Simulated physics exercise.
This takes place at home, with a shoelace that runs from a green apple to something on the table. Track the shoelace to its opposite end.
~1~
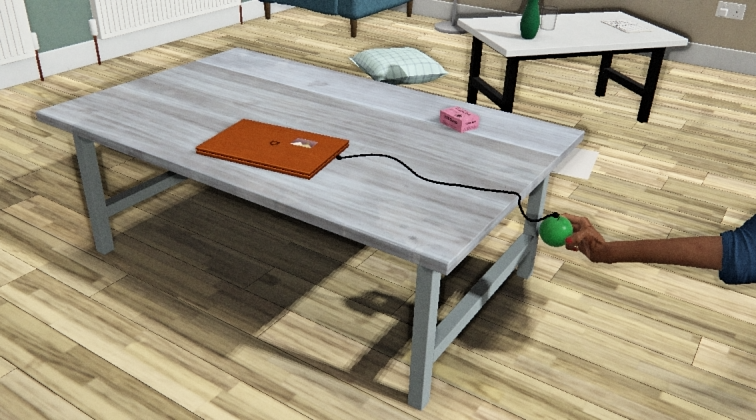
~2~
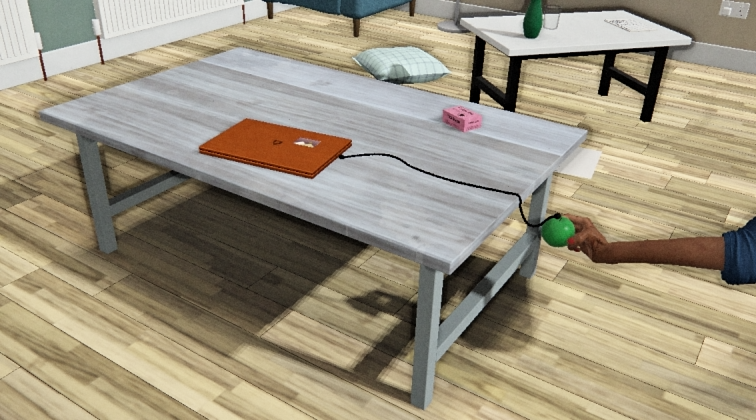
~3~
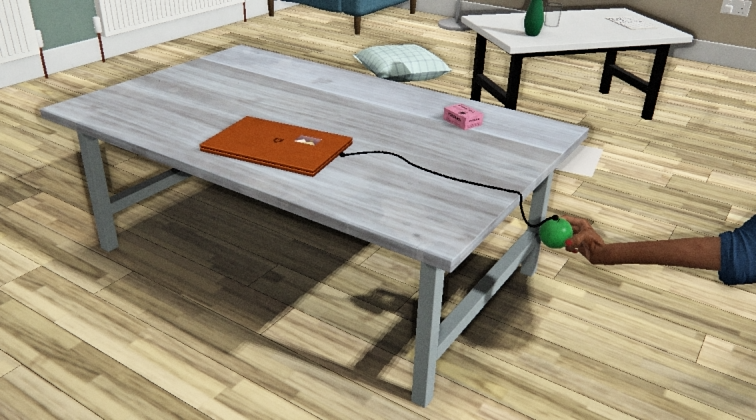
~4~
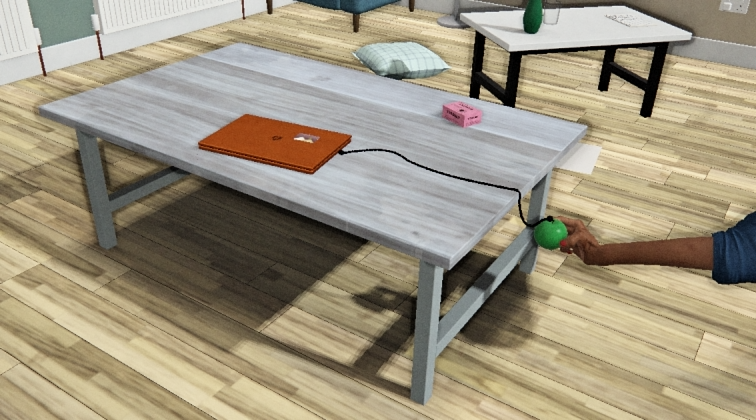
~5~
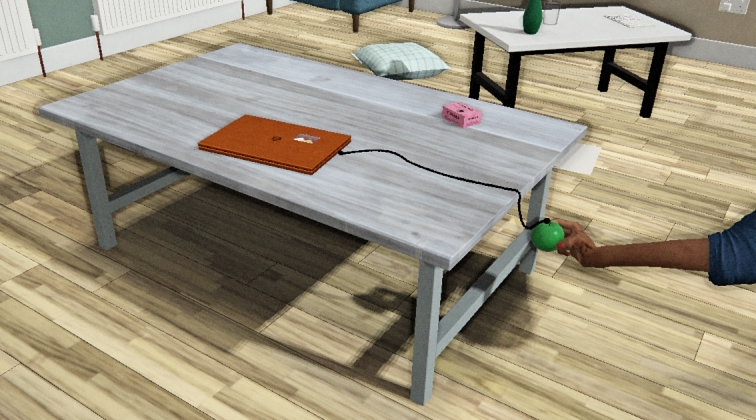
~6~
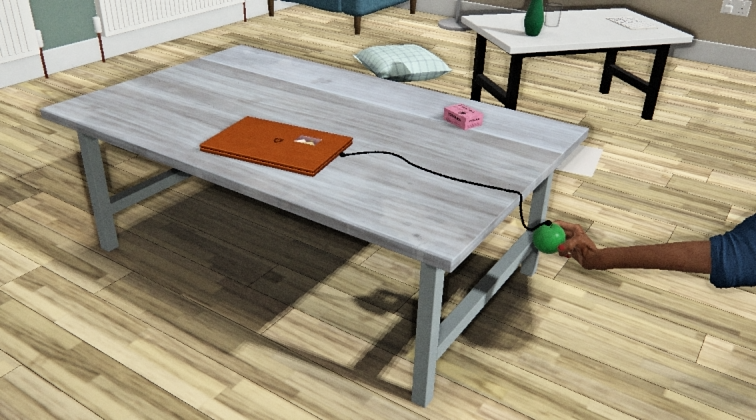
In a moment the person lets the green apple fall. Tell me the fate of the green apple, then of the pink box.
So the green apple is left hanging while the pink box holds its position.
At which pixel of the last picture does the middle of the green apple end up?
About (503, 299).
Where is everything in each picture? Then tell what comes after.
In the first frame, green apple (556, 231); orange laptop (274, 143); pink box (460, 113).
In the second frame, green apple (558, 232).
In the third frame, green apple (556, 233).
In the fourth frame, green apple (550, 234); shoelace through (399, 155) (449, 176).
In the fifth frame, green apple (547, 236); shoelace through (399, 155) (449, 176).
In the sixth frame, green apple (549, 238); orange laptop (277, 141); pink box (464, 110); shoelace tied to the laptop, with little slack.
Then, 0.88 s later than the last view, apple above the floor near (528, 296); laptop as before; box as before.
Then, 1.80 s later than the last view, apple above the floor near (523, 298); laptop as before; box as before.
Finally, apple above the floor near (503, 299); laptop as before; box as before. The green apple hangs in the air and the pink box remains where it stands.
